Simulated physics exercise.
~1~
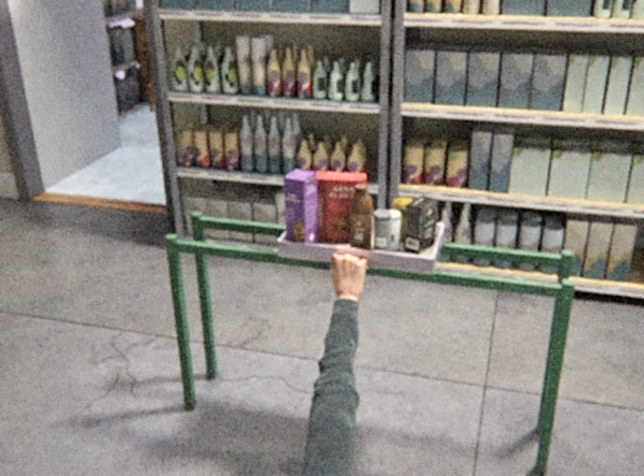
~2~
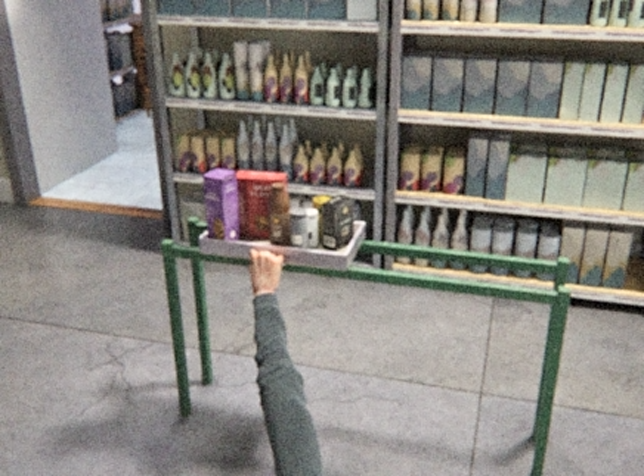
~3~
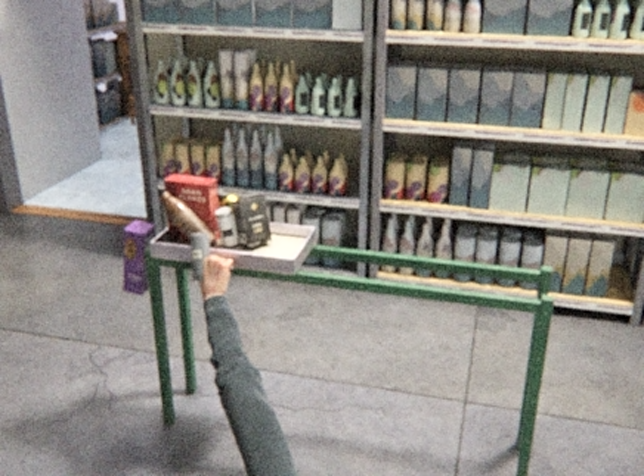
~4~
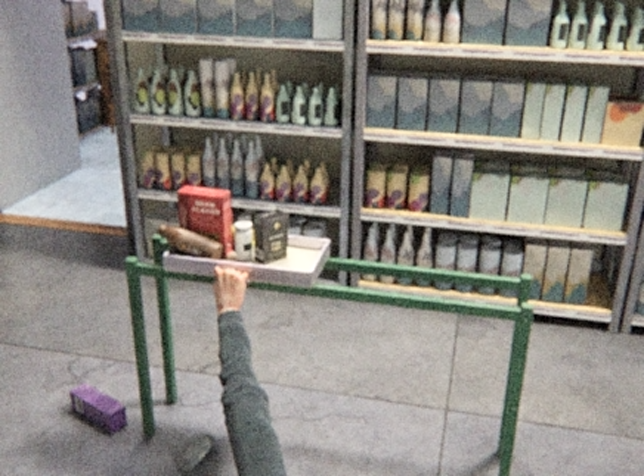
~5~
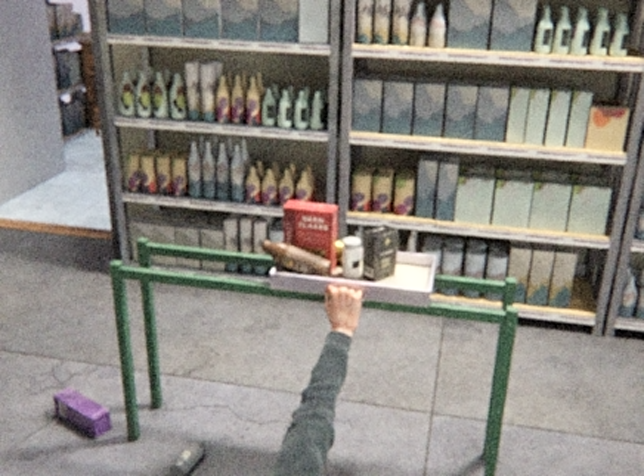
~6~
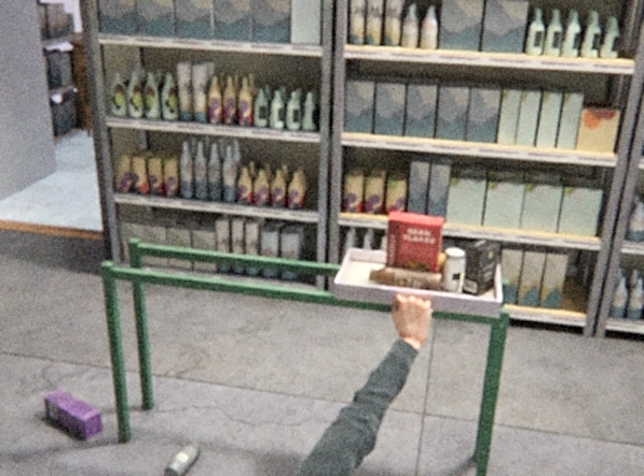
At first, a hand holds the front of a shallow tray of packets, a brown bottle and small containers on a green frame before stocked shelves. The hand slides the tray left, with everything still upright. As it reaches the left end, the purple carton tips over the edge and the brown bottle leans sharply. The carton lands on the floor, a grey shaker drops too, and the bottle and a small can topple on the tray. The hand then moves the tray to the right end, where the red and black packets remain standing beside the fallen bottle.
